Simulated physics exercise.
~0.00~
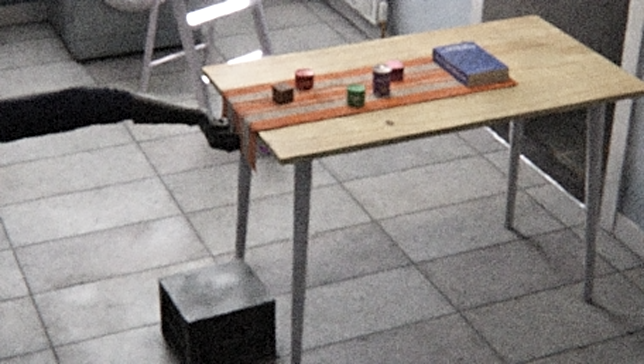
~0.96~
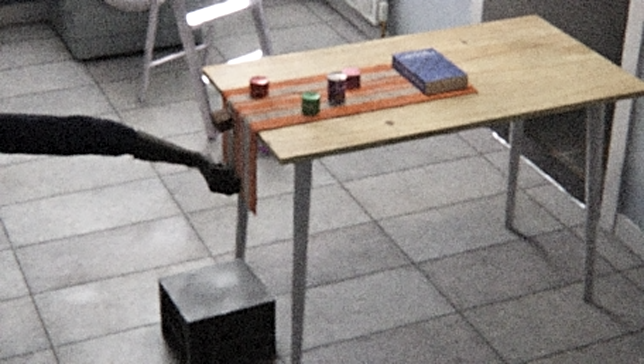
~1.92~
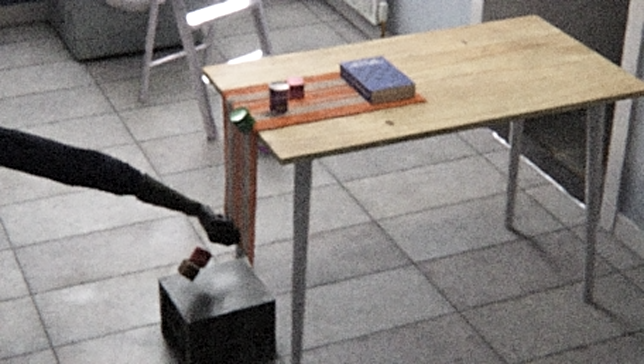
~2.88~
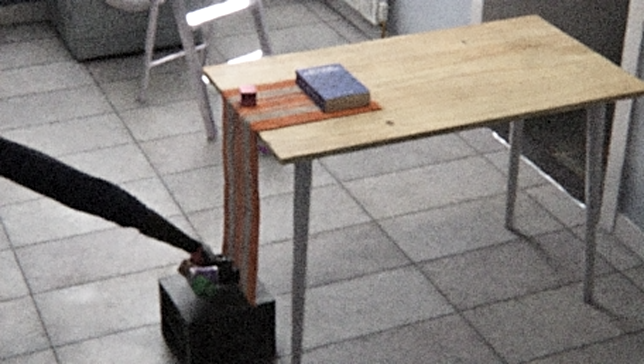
On a wooden table, a hand pulls an orange scarf down, dropping small items onto a crate.
